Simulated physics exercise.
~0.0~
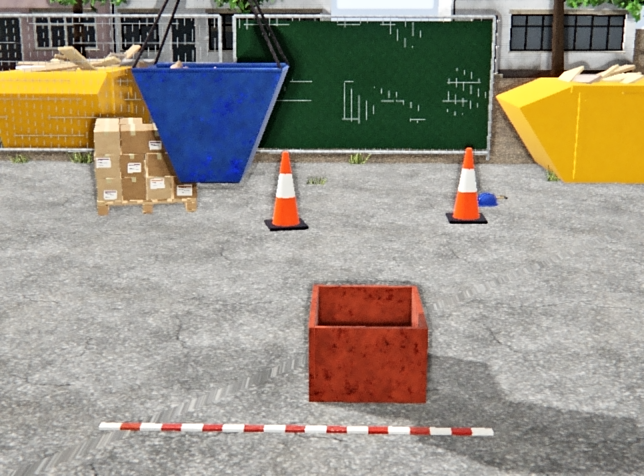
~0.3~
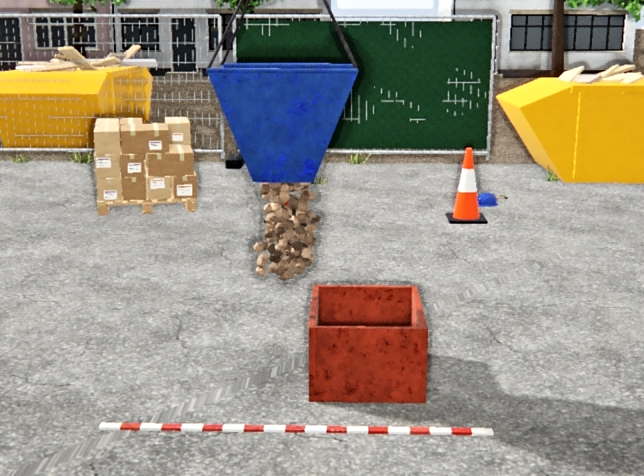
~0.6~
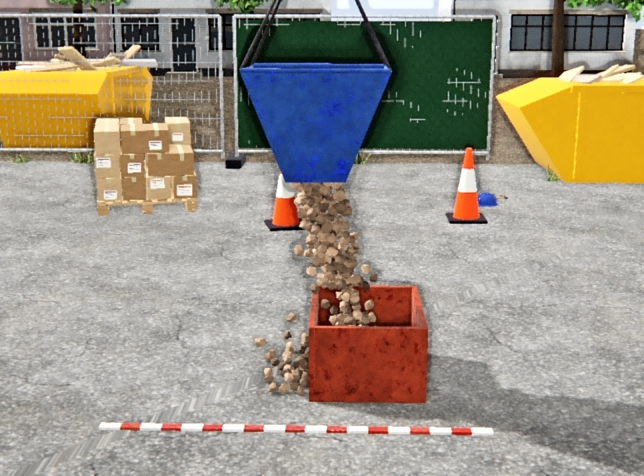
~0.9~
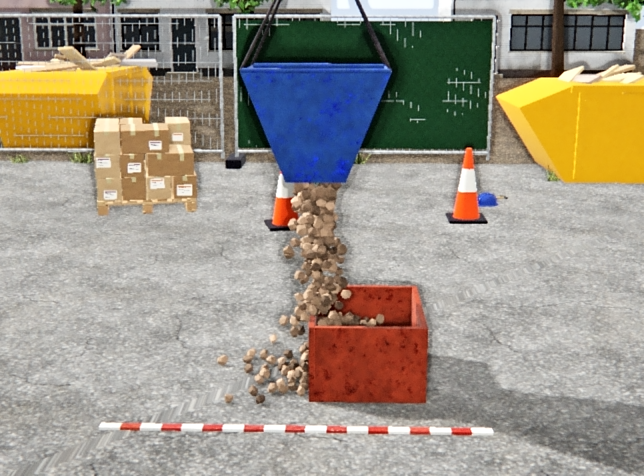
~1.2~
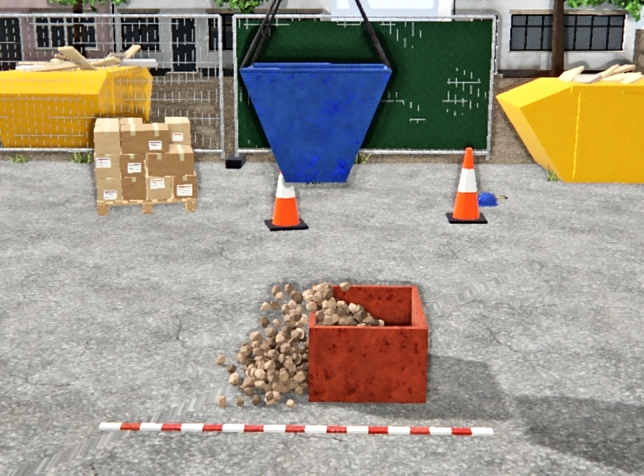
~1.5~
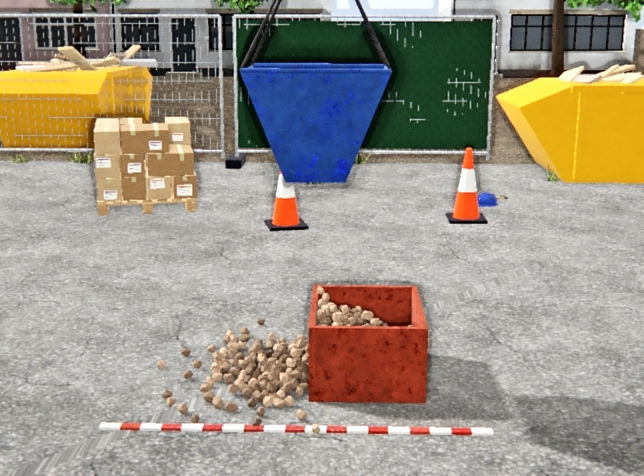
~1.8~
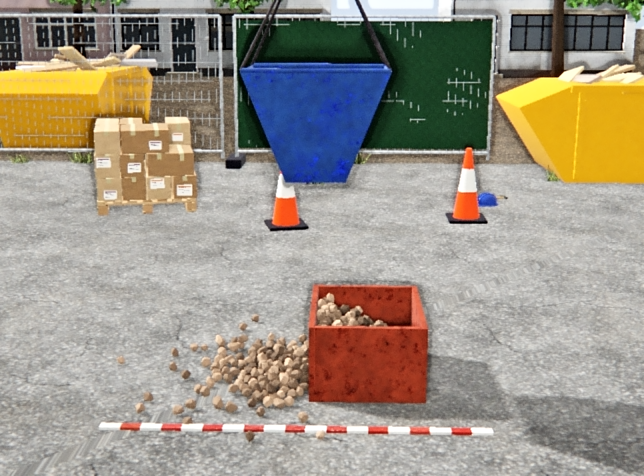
On a paved yard with traffic cones and yellow skips, a blue skip hanging from a crane moved right while brown stones poured from its bottom; some landed in the rusty red bin and the rest spilled into a scattered heap on its left.
